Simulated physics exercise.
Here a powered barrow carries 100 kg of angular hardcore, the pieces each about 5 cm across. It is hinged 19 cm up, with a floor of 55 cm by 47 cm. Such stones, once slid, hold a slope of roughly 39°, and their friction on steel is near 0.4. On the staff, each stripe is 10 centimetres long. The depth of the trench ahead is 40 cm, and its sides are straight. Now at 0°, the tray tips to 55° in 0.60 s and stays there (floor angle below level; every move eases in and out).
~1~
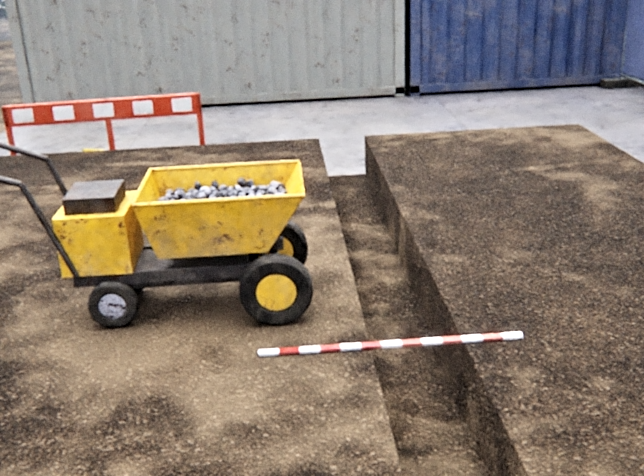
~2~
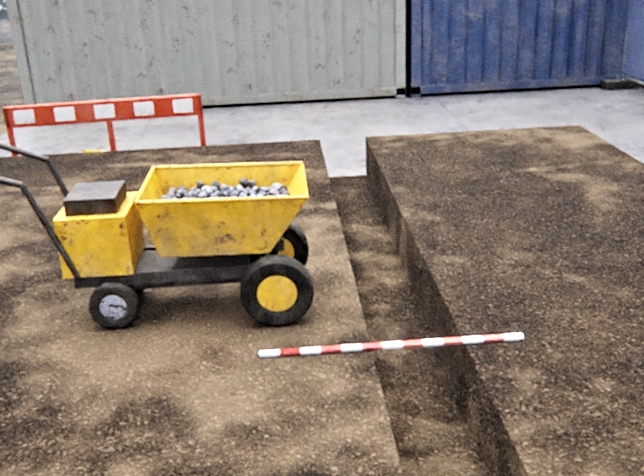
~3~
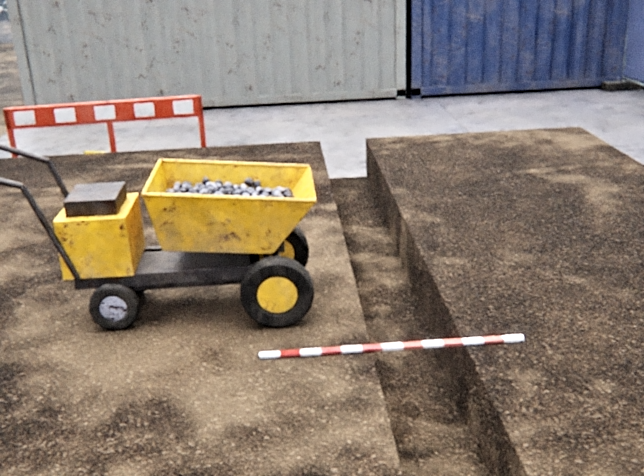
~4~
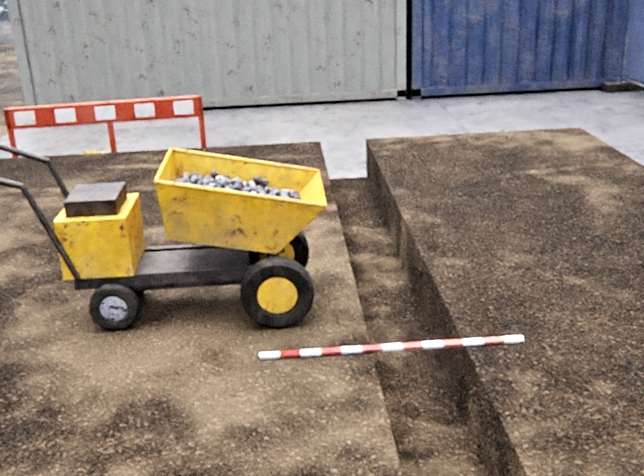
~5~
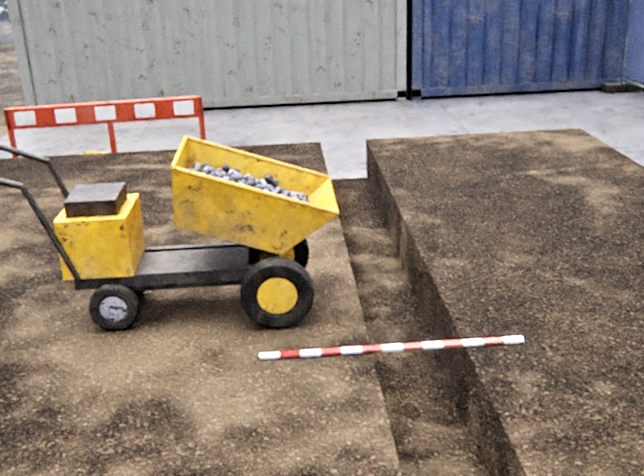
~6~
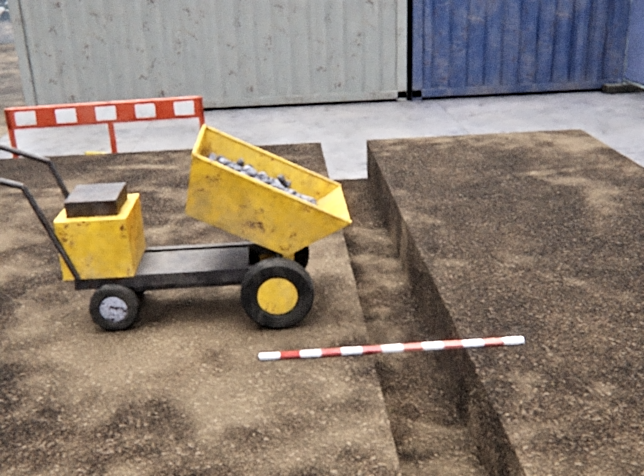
A yellow powered barrow steadily tilts its tray of grey stones toward the trench at right.
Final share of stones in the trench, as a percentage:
23 per cent.
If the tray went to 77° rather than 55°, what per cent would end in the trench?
Some 90% would finish there.
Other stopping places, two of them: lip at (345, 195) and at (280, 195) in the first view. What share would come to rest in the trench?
The first start gives about 10 per cent, the second about 25.
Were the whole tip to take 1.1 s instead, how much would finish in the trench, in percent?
5 per cent.
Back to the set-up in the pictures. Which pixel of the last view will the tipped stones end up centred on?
Centre estimate: Around (419, 351).
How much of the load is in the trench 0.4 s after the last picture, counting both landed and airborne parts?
Approx. 0 % of the load.
Then, 0.1 s after the last picture the floor is at 46°, 100 % in the tray; the foremost stones are at (337, 233).
Then, 0.4 s after the last picture the floor is at 55°, 100 % in the tray; the foremost stones are at (384, 242).
Then, 0.7 s after the last picture the floor is at 55°, 80 % in the tray, 18 % in the trench, 2 % past the trench; the foremost stones are at (463, 283).
Then, 2.7 s after the last picture the floor is at 55°, 75 % in the tray, 23 % in the trench, 2 % past the trench; the foremost stones are at (502, 283).
